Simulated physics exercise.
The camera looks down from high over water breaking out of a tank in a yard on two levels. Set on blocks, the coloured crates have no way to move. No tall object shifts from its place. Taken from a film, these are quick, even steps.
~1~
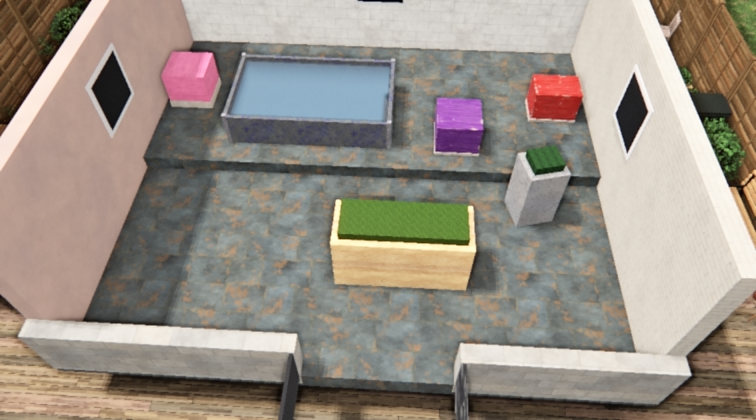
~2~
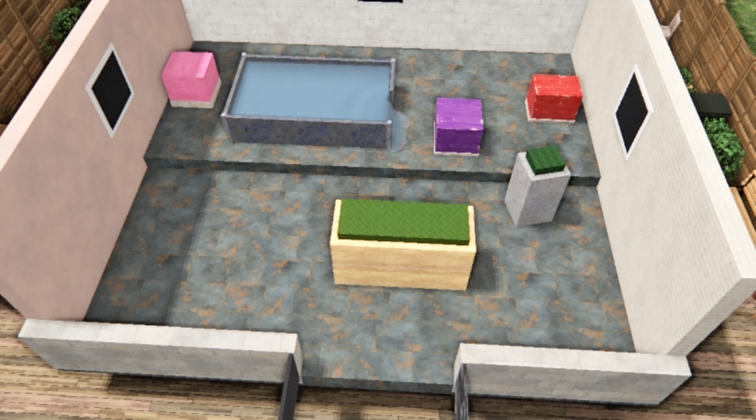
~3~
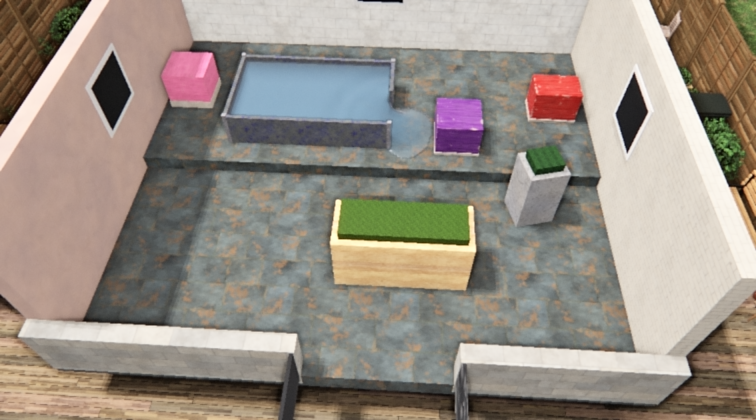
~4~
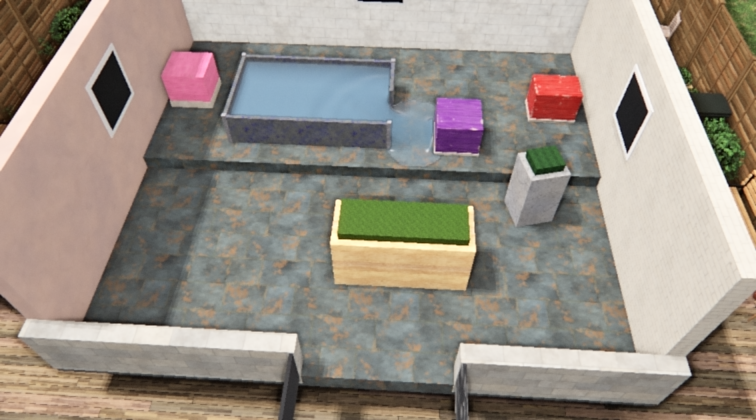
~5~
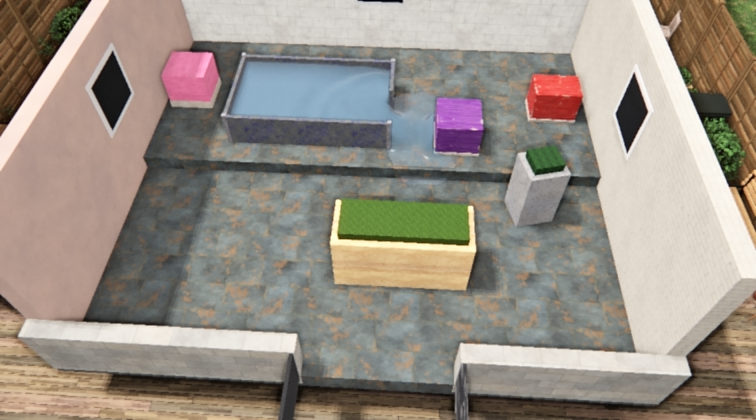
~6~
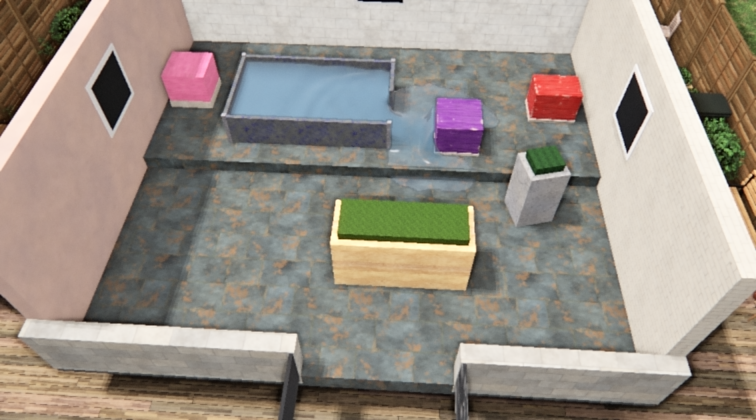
Water broke out through the right side of a raised tank in a walled yard and spread in a shallow puddle toward the purple crate, while the crates and planters stayed still.
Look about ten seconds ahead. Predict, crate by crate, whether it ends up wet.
The red crate ends up wet; the pink crate ends up dry; the purple crate ends up wet.
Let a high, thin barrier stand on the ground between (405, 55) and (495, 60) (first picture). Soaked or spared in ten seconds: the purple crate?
In short: The purple crate takes water.
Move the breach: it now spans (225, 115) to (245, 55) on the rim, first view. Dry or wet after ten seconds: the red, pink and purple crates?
In that case the red crate is flooded, the pink crate is flooded and the purple crate is never flooded.
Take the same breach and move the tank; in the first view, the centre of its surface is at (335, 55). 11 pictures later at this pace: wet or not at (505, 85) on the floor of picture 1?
That spot: Swamped.
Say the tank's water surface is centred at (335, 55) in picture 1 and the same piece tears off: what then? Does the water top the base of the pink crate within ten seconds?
Result: Pink is untouched.
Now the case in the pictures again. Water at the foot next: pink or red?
Answer: The one in red.
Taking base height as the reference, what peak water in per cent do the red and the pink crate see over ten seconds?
Around 170 in a hundred for the first and 40 in a hundred for the second.
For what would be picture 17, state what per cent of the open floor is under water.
About 25 per cent.
A moment on, water covers 15 % of the floor; the red crate water round its plinth, the pink crate not reached, the purple crate water round its plinth.
Next, water covers 25 % of the floor; the red crate water round its plinth, the pink crate not reached, the purple crate water round its plinth.
Then, water covers 40 % of the floor; the red crate water round its plinth, the pink crate not reached, the purple crate water round its plinth.
Later, water covers 65 % of the floor; the red crate water round its plinth, the pink crate not reached, the purple crate water round its plinth.
In the end, water covers 90 % of the floor; the red crate was topped, the pink crate stayed above the water, the purple crate was topped.
